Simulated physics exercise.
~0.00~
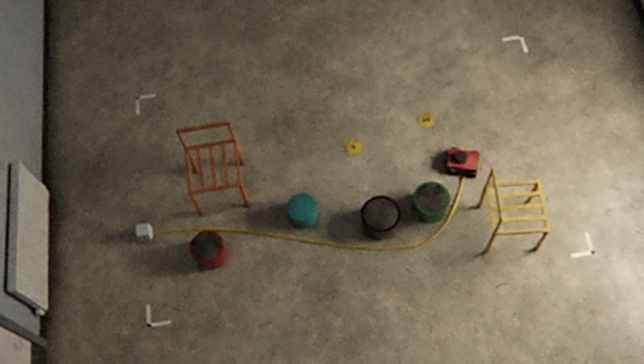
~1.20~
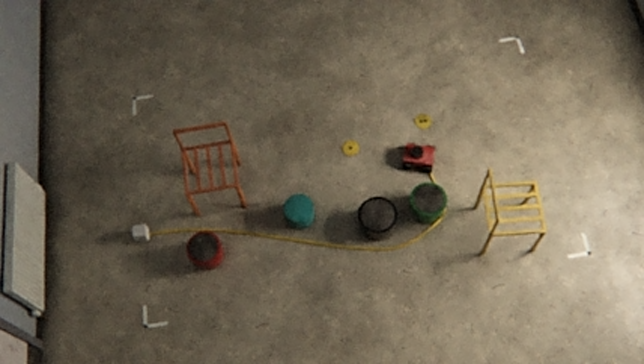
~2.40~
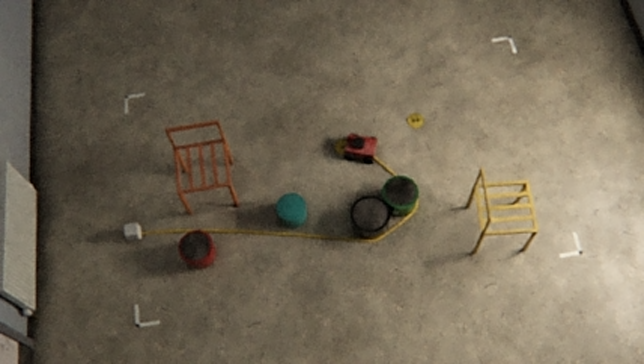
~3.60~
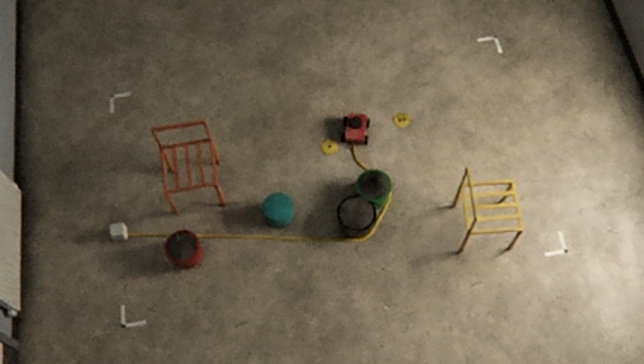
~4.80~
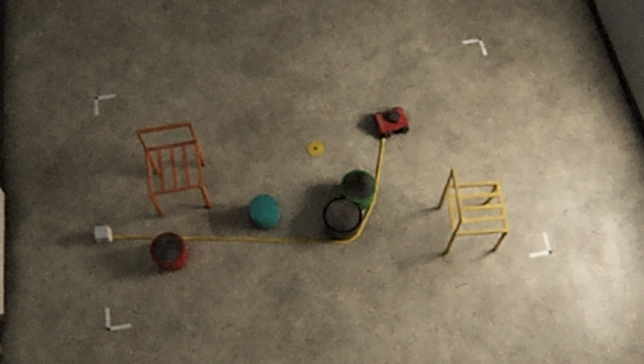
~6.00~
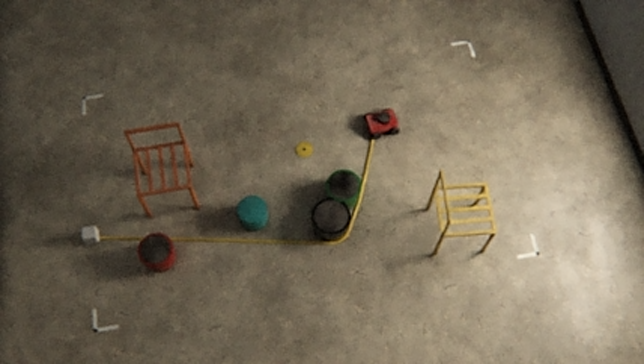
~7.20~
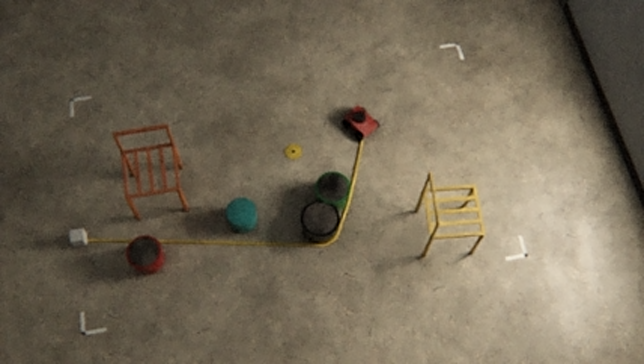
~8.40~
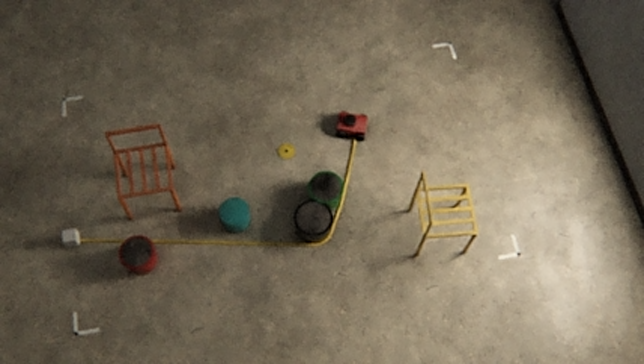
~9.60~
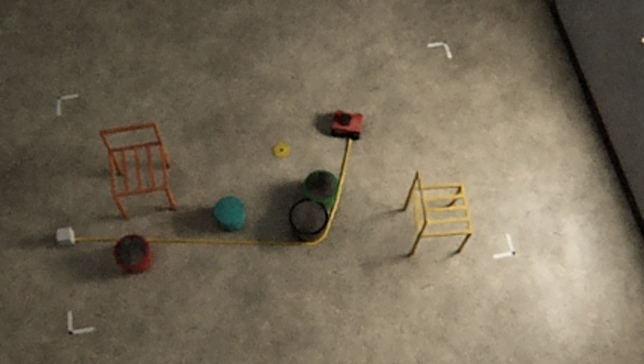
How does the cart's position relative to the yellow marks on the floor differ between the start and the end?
At the start the cart is below and to the right of both yellow marks, close to the yellow chair. At the end it sits over the right-hand mark, hiding it, farther up and to the left of where it began.
